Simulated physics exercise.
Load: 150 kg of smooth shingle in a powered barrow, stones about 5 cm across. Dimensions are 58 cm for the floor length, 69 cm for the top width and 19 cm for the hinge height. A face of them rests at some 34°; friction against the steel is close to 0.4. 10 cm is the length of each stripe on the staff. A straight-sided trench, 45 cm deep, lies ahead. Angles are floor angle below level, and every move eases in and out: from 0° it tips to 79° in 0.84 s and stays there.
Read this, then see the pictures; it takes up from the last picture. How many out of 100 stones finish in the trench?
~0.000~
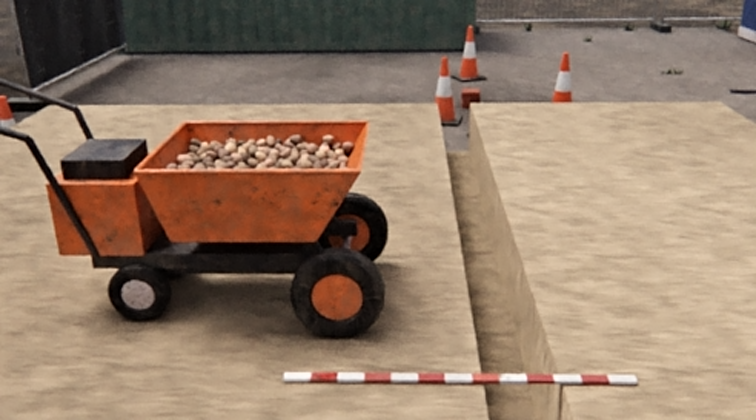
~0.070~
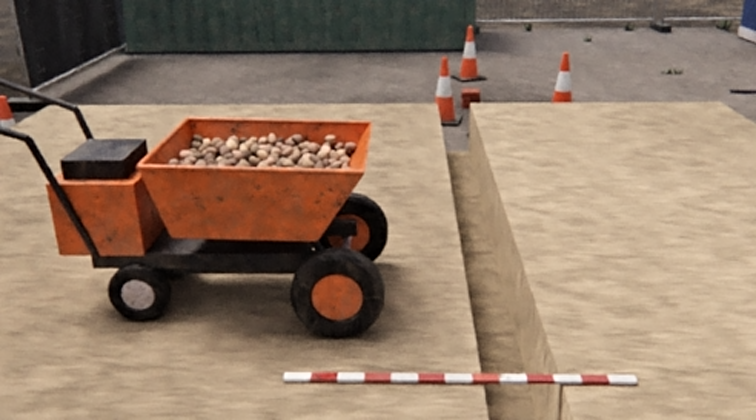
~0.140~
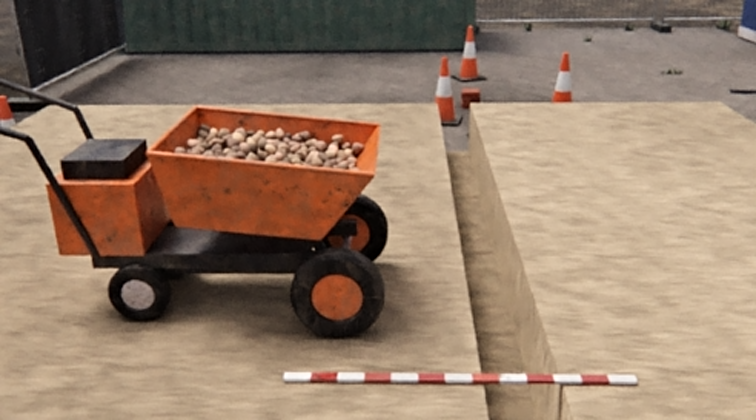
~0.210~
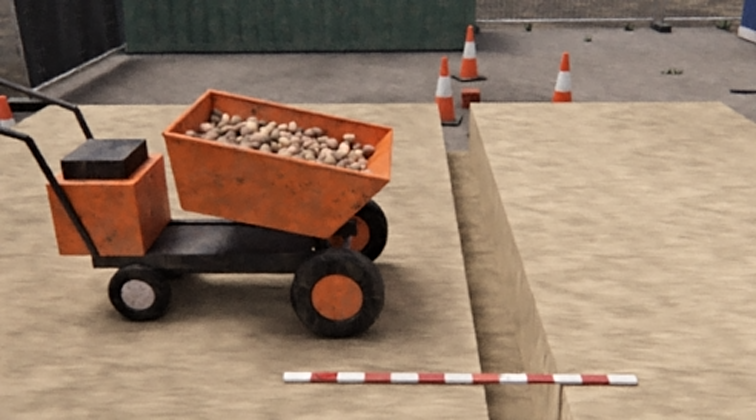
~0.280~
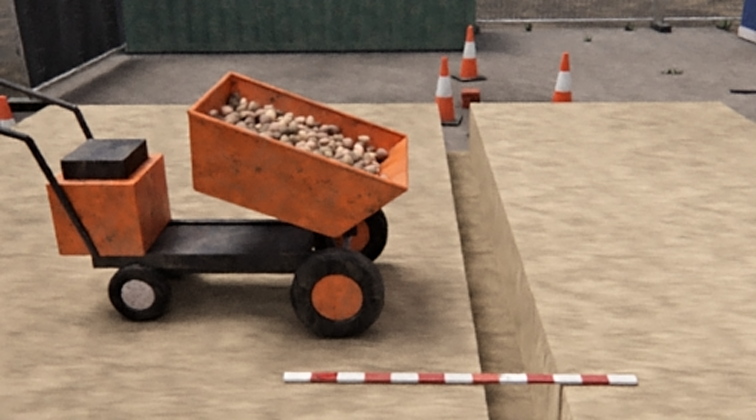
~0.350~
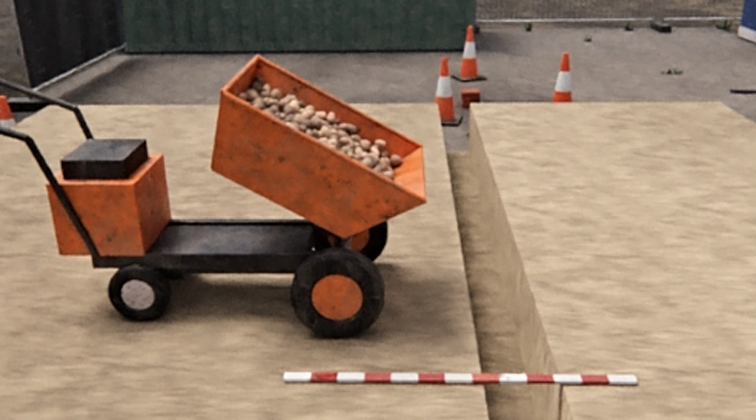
About 66 of them.
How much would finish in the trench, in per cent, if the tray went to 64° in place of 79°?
Then about 55 per cent.
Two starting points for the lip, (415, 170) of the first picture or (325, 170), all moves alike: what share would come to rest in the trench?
Roughly 20 in a hundred, then 90 in a hundred.
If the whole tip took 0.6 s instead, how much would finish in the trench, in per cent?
Expected share: Around 50%.
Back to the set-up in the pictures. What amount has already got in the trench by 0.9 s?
Some 35 per cent of the load by that point.
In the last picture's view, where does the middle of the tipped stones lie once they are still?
Around (516, 357).
After 0.6 s the floor is at 67°; 100 % in the tray; the foremost stones are at (464, 233).
After 0.9 s the floor is at 79°; 50 % in the tray, 36 % in the trench, 14 % past the trench; the foremost stones are at (592, 315).
After 1.3 s the floor is at 79°; 11 % in the tray, 55 % in the trench, 35 % past the trench; the foremost stones are past the picture's edge.
After 3.2 s the floor is at 79°; 0 % in the tray, 66 % in the trench, 34 % past the trench; the foremost stones are past the picture's edge.
